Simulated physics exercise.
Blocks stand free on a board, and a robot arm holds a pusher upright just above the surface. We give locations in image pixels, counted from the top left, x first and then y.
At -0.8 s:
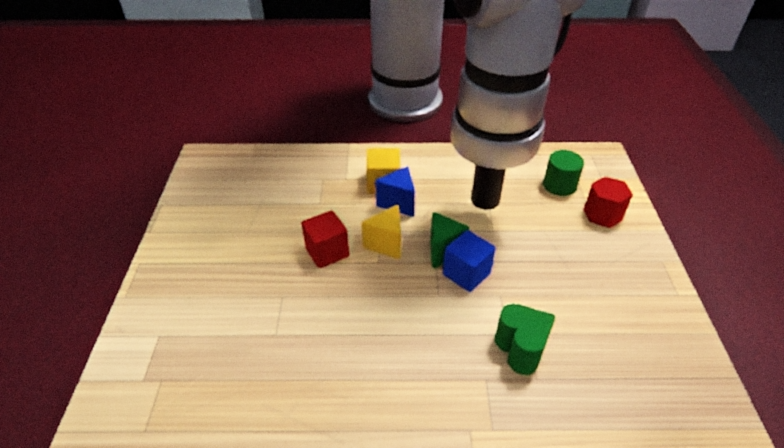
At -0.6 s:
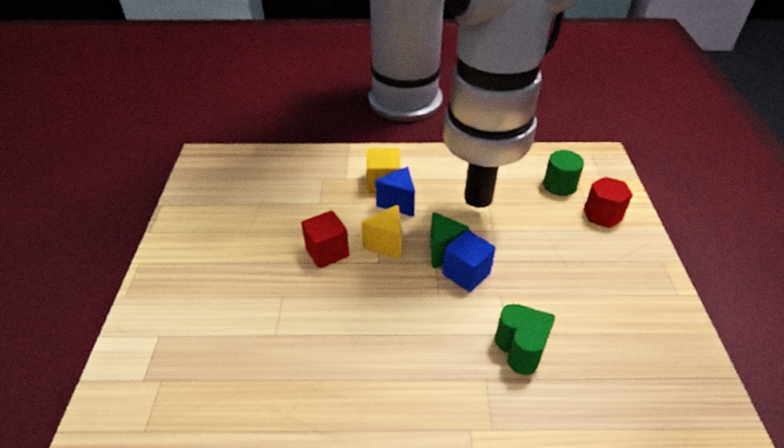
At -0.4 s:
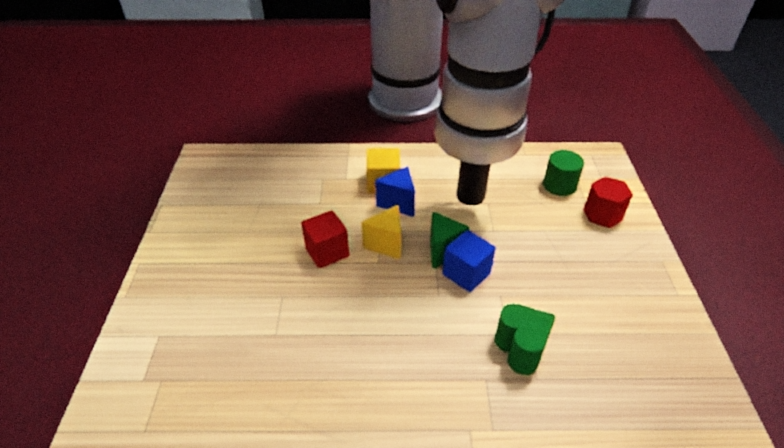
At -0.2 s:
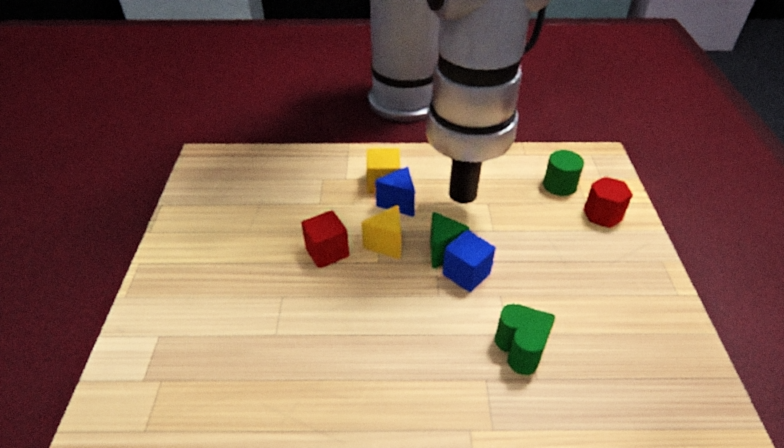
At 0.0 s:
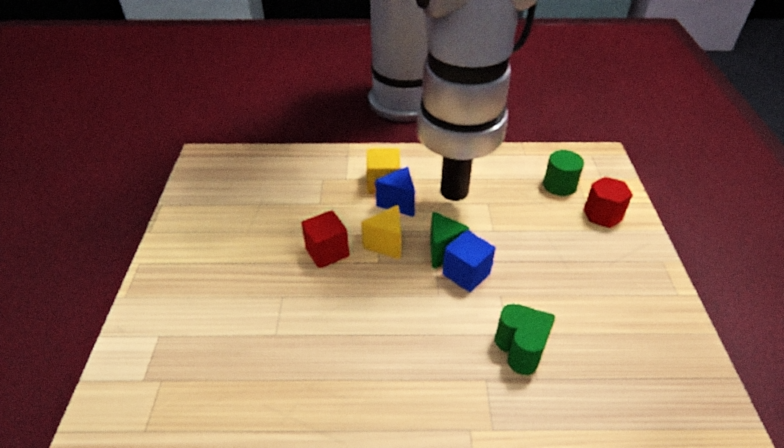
A robot arm moves its black pusher slightly left above a board of still, colored blocks.
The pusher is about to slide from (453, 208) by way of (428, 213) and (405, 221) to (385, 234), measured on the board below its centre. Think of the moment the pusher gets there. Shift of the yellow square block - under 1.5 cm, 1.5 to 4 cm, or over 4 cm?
Offset: Below 1.5 cm.
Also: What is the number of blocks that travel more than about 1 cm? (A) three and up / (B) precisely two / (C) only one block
Choice B: Precisely two.
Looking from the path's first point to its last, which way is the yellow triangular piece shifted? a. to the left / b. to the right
The one that fits is a, to the left.
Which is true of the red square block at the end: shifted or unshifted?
It barely shifts, if at all.
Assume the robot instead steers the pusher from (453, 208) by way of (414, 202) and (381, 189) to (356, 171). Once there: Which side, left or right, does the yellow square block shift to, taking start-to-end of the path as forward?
Sideways shift: Right.
On the path given first. Halfway along, pusher at (416, 200); blue triangular piece at (392, 179), turned 25° clockwise.
At the end, pusher at (385, 218); red square block in place; yellow square block in place; yellow triangular piece at (374, 236), turned 25° anticlockwise; blue triangular piece at (385, 183), turned 60° clockwise.
